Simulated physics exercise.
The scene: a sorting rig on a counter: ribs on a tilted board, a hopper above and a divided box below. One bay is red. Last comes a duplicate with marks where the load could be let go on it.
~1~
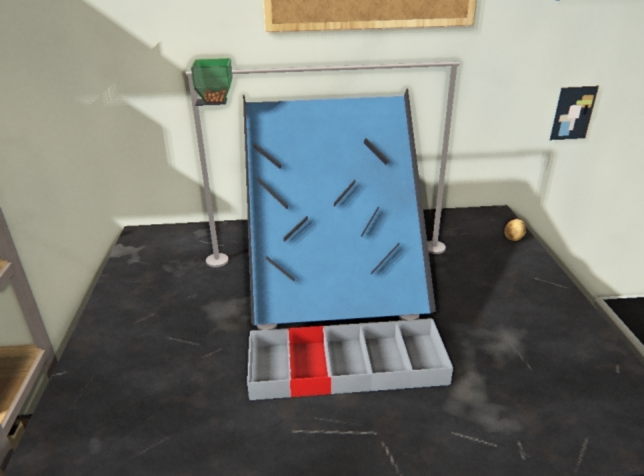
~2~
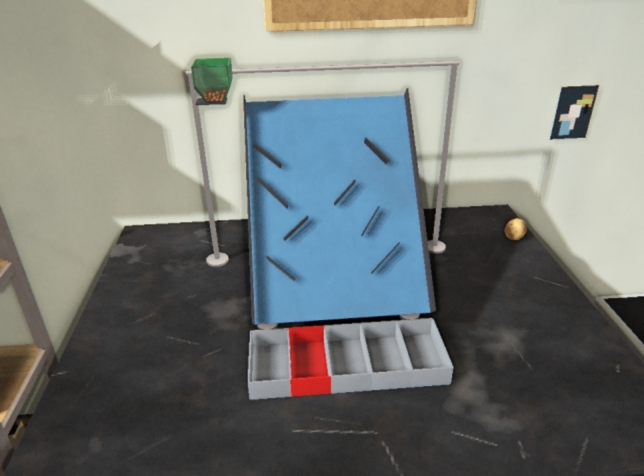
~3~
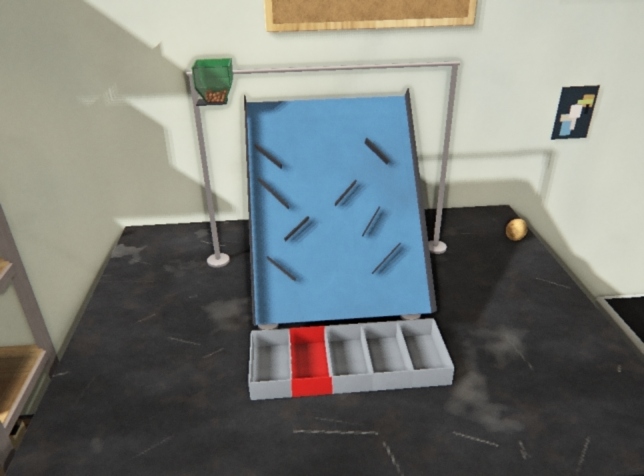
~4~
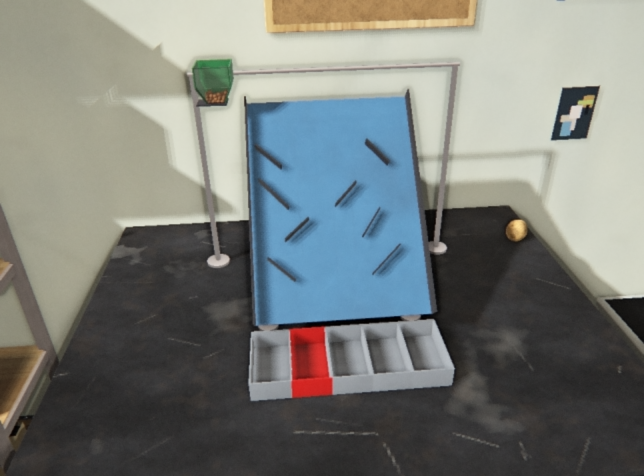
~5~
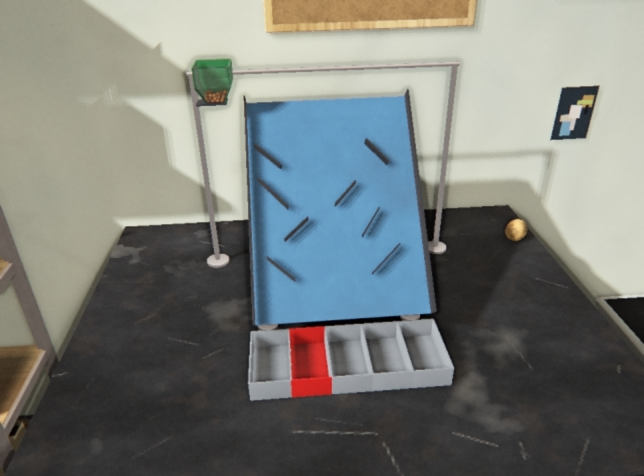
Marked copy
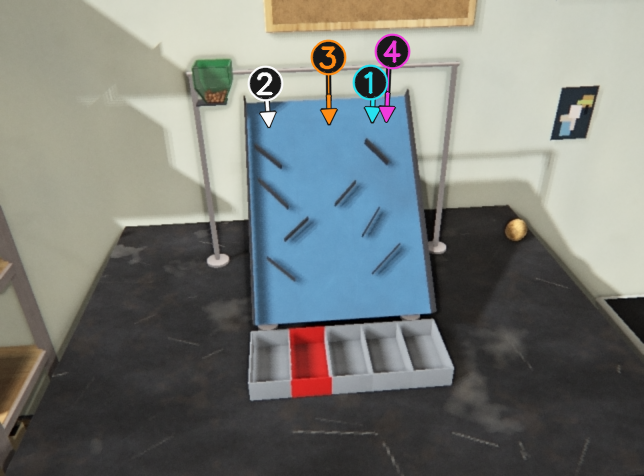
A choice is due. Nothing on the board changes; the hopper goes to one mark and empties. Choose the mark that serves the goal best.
3 is best.
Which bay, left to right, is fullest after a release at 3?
The second.
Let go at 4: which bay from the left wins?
The fifth from the left.
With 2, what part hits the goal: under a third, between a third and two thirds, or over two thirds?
Mark 2 gives under a third.
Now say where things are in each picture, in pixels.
In the first picture, hopper near (215, 94), cereal balls, door shut.
In the second picture, ribs (254, 143) to (281, 164), (366, 138) to (388, 160), (258, 177) to (288, 205).
In the third picture, ribs (336, 203) to (356, 180), (285, 238) to (309, 216), (364, 234) to (380, 206).
In the fourth picture, ribs (268, 257) to (295, 280), (374, 272) to (401, 244).
In the fifth picture, red bay near (312, 386), number 2 of 5 from the left.
On the marked copy, mark 1 meets the board at (372, 116); mark 2 meets the board at (268, 121); mark 3 meets the board at (329, 118); mark 4 meets the board at (386, 116).
With 1, only a few in the red bay, all but a few in other bays, a small share outside the box.
With 2, a small share in the red bay, the bulk in other bays, a small share outside the box.
With 3, close to two thirds in the red bay, close to a quarter in other bays, a small share outside the box.
With 4, none at all in the red bay, all but a few in other bays, only a few outside the box.
